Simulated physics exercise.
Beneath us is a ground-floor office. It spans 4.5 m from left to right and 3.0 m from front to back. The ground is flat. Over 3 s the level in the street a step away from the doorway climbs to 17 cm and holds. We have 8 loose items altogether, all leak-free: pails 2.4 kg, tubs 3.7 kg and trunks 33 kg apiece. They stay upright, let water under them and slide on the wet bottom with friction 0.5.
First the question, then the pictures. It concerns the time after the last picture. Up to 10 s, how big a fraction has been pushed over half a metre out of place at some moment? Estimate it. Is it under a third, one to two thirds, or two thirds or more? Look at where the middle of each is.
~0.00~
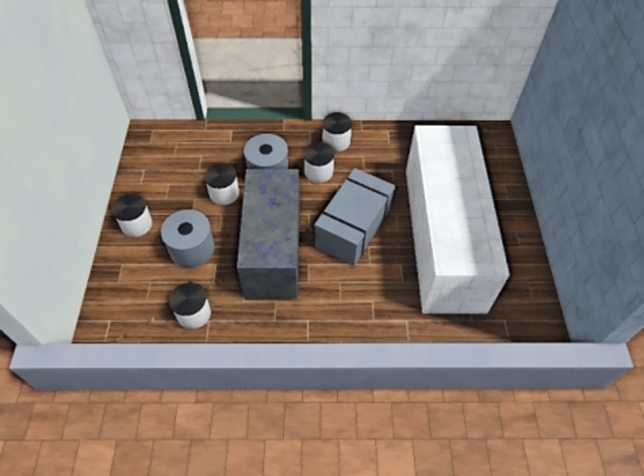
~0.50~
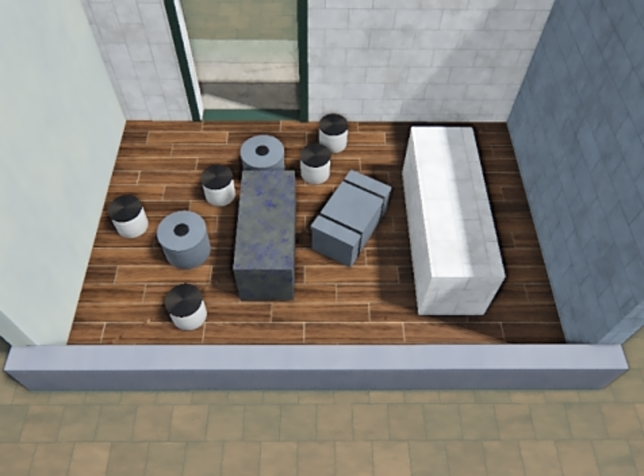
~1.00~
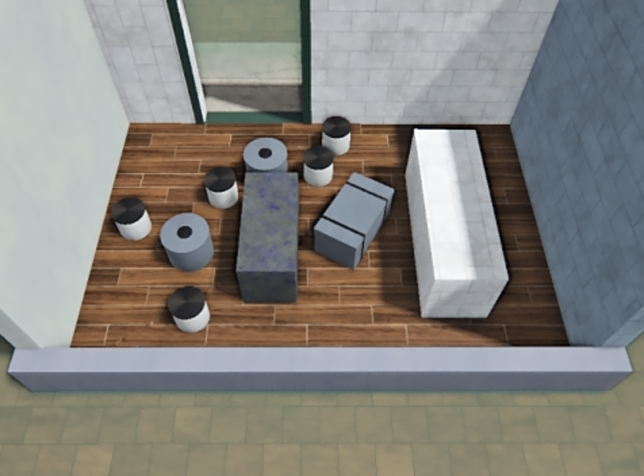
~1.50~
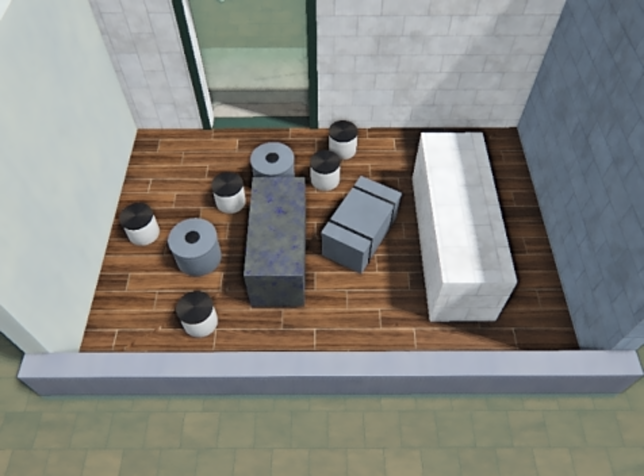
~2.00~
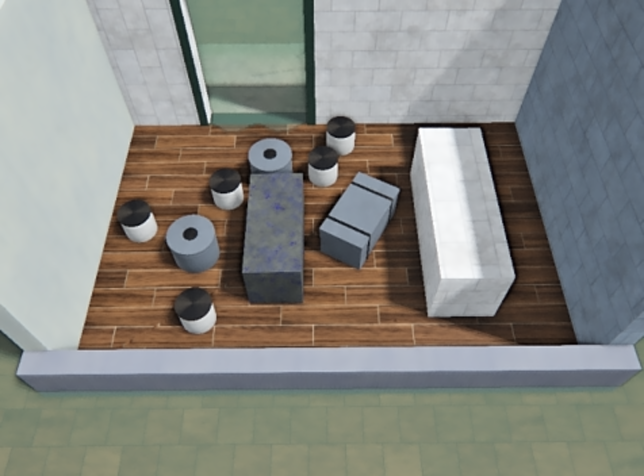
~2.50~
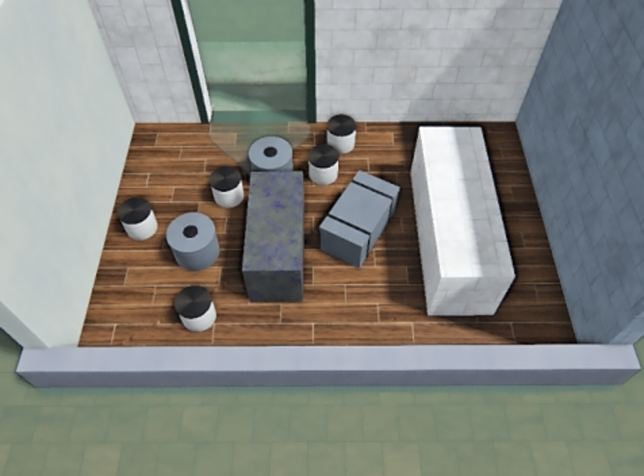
The count is two thirds or higher.
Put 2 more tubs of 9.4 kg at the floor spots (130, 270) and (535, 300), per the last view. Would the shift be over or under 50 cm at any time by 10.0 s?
Note: Item 1 exceeds the limit; item 2 stays inside the limit.
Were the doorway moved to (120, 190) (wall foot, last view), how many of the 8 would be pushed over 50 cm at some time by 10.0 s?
That would give 7.
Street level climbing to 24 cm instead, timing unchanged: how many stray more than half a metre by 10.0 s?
Count: 8.
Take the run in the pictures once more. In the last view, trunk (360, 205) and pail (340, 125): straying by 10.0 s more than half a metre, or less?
Taking them in order, the first is below the mark and the second is below the mark.
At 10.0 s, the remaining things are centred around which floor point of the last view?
Close to (404, 256).
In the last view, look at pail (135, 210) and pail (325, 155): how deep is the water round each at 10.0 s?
Some 10 cm at the first, some 7 cm at the second.
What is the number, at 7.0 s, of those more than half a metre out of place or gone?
The count is 6.
After 3.5 s 0 of 8 are over 50 cm from their spots; 1 afloat.
After 4.5 s 3 of 8 are over 50 cm from their spots; 4 afloat.
After 7.0 s 6 of 8 are over 50 cm from their spots; 5 afloat.
After 10.0 s 6 of 8 are over 50 cm from their spots, and 6 have been at some point; 7 afloat.
